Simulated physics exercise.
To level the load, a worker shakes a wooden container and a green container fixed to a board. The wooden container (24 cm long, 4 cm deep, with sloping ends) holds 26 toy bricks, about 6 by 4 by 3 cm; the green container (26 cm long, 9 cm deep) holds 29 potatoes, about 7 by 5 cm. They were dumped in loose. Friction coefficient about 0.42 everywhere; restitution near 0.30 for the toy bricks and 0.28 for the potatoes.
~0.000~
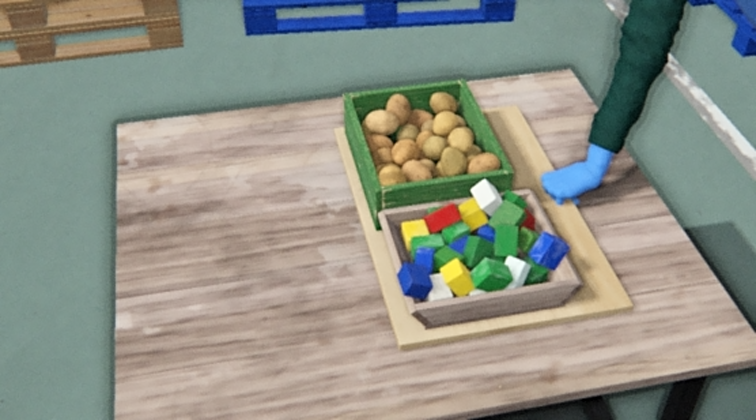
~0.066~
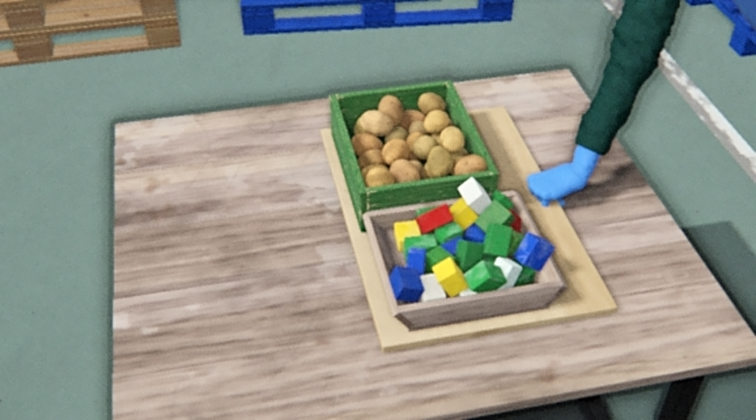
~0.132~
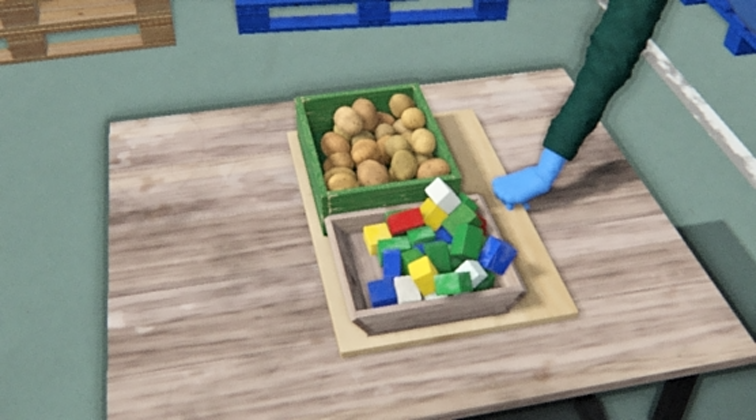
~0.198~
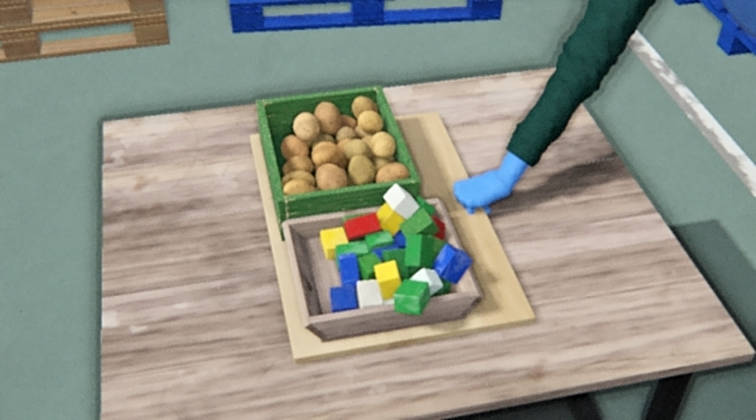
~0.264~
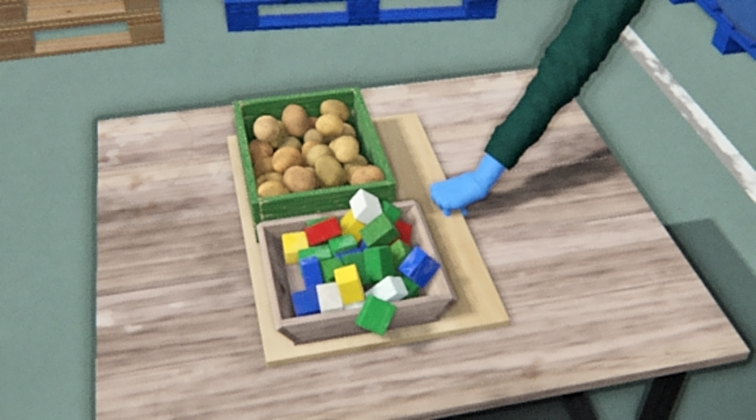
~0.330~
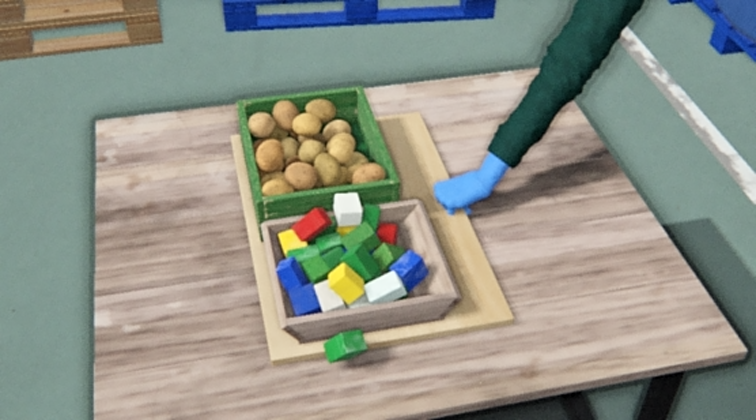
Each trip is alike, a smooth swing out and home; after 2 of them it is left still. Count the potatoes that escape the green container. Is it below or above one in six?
It sheds fewer than one in six of them.
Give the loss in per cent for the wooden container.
Lost: Wooden container 30 per cent.
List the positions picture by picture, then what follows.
In the first frame (each is followed by its nearest rim corner in this view, unless another is named; the camera pans a little), green container (by its farthest rim corner), (460, 81); wooden container, (415, 307); shifted 0 cm; none out.
In the second frame, green container, (446, 82); wooden container, (398, 309); shifted 3 cm.
In the third frame, green container, (413, 85); wooden container, (356, 314); shifted 9 cm.
In the fourth frame, green container, (376, 88); wooden container, (310, 320); shifted 17 cm.
In the fifth frame, green container, (353, 89); wooden container, (282, 323); shifted 21 cm; 1 out, the lowest brick at (376, 315).
In the sixth frame, green container, (357, 88); wooden container, (287, 322); shifted 20 cm; 1 out, the lowest brick at (345, 347).
After 0.54 s, wooden container 24 in, 2 out and green container 29 in, 0 out.
After 0.80 s, wooden container 19 in, 7 out and green container 29 in, 0 out.
After 1.16 s, wooden container 18 in, 8 out and green container 29 in, 0 out.
Final count (at 1.63 s), wooden container 18 in, 8 out and green container 29 in, 0 out. Asked share, 0 of 29, 0 per cent.
